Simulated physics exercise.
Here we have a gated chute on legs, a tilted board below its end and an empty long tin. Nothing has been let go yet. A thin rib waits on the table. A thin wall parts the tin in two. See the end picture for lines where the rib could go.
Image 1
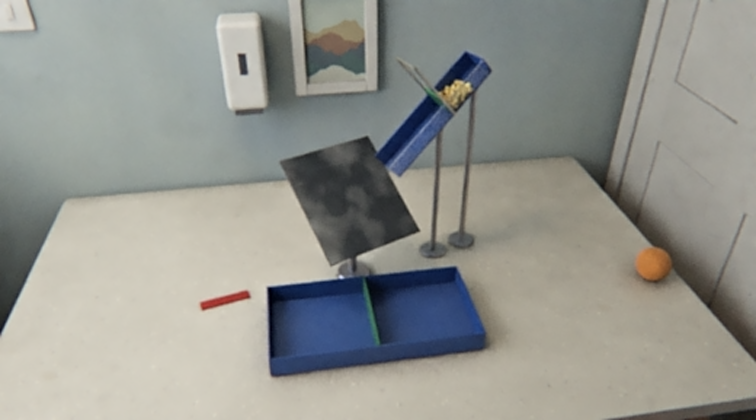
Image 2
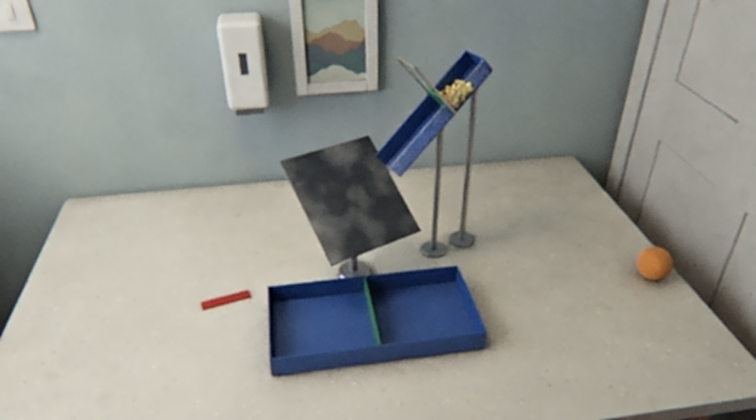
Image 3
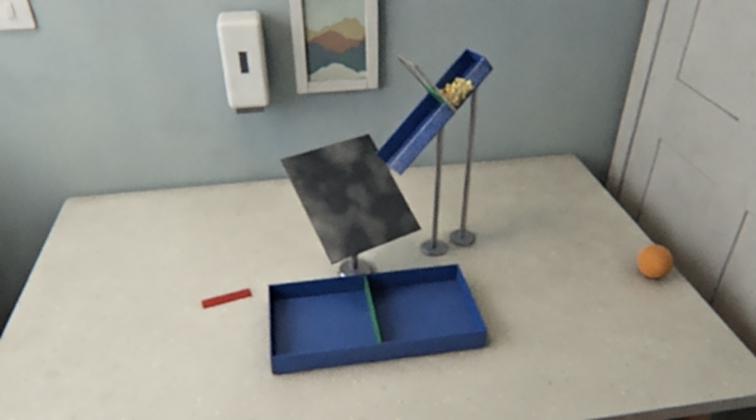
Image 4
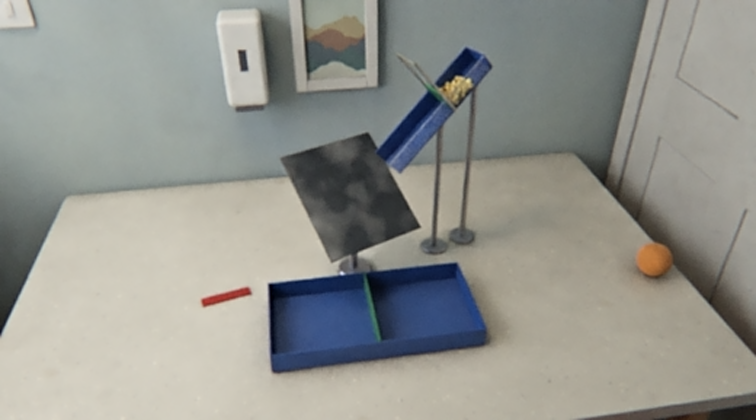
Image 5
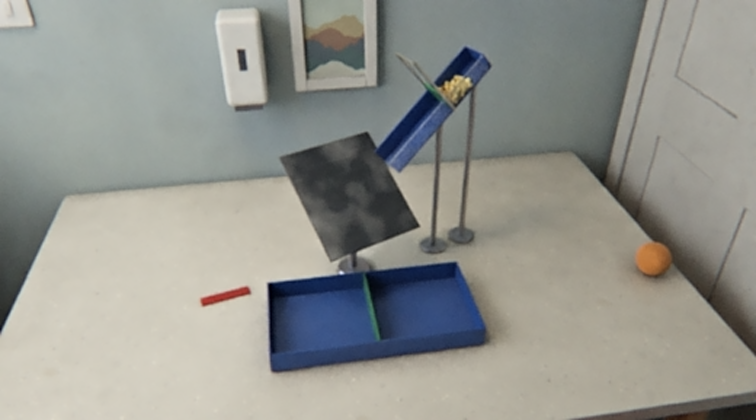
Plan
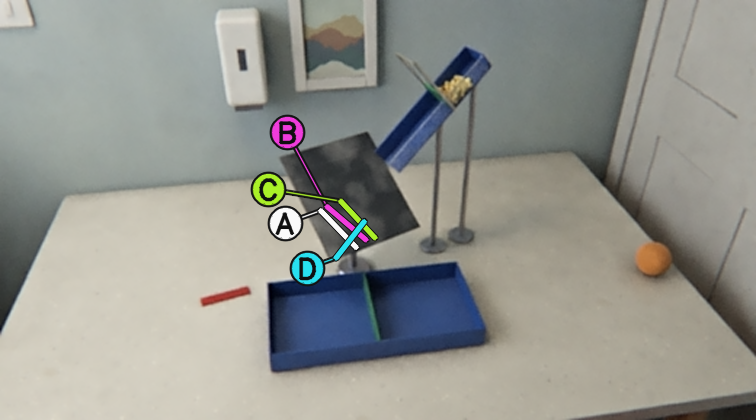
On a pale tabletop, a blue chute holding cream-coloured pieces behind a gate stands motionless above a dark tilted board and divided tray.
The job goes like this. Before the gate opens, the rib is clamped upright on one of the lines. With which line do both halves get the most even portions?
D is best.
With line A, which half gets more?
More lands on the right.
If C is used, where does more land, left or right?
The right half.
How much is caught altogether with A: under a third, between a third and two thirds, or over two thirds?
Over two thirds.
On the marked copy, line A from (320, 210) to (356, 247); line B from (327, 206) to (365, 239); line C from (340, 201) to (375, 237); line D from (364, 221) to (336, 257).
With A, of what is caught, a small part in the left half, most in the right.
With B, of what is caught, a stray few in the left half, nearly all in the right.
With C, of what is caught, a stray few in the left half, nearly all in the right.
With D, of what is caught, about two thirds in the left half, about a third in the right.
